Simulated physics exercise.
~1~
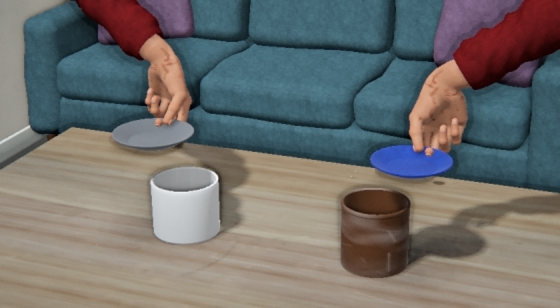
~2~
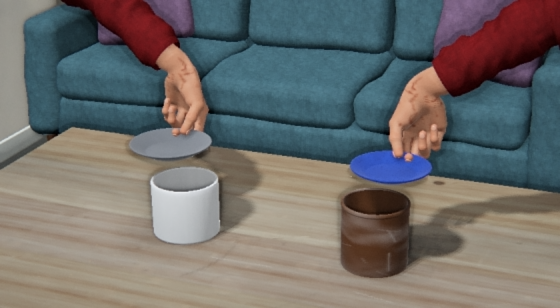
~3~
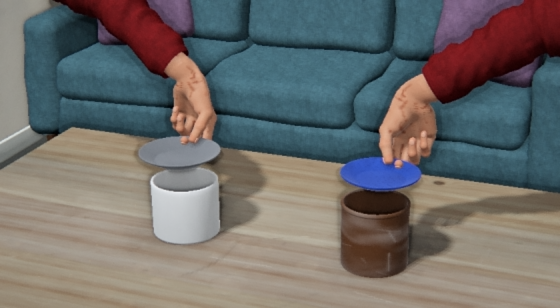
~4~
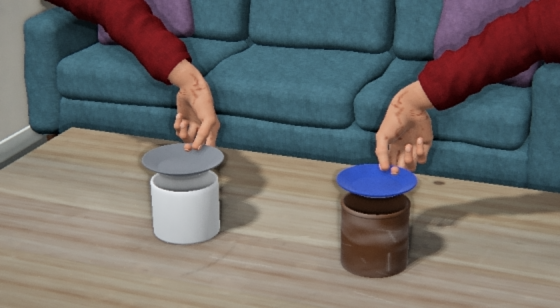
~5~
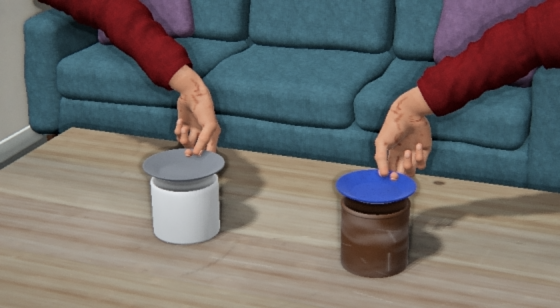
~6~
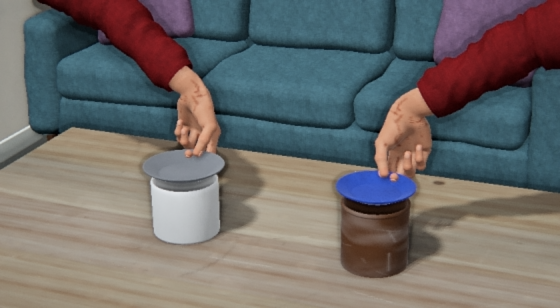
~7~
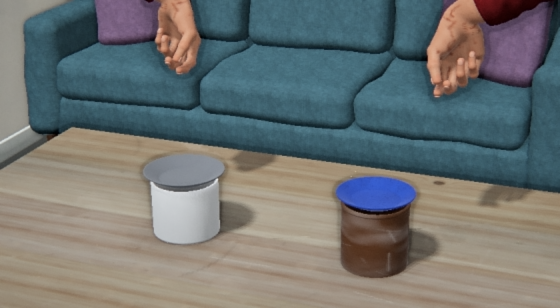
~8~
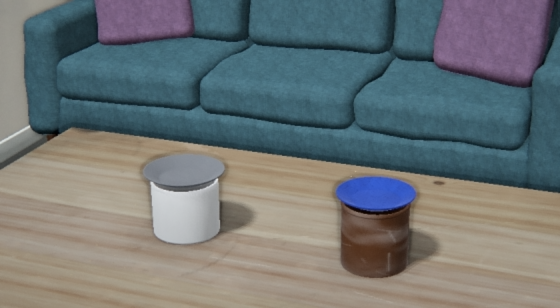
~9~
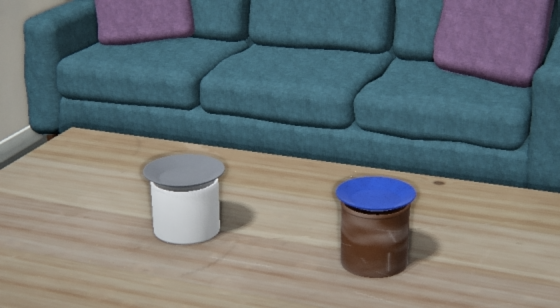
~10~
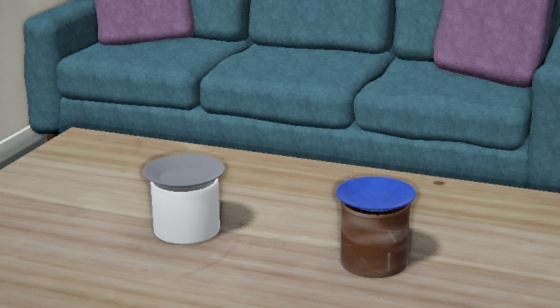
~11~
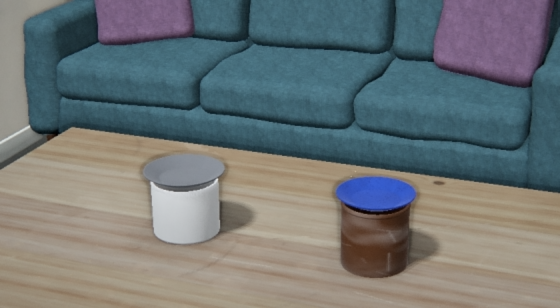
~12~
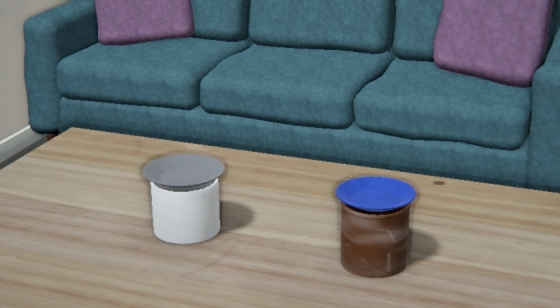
Two hands lowering a grey saucer onto a white mug and a blue saucer onto a brown beaker, then withdrawing, leaving both covered.
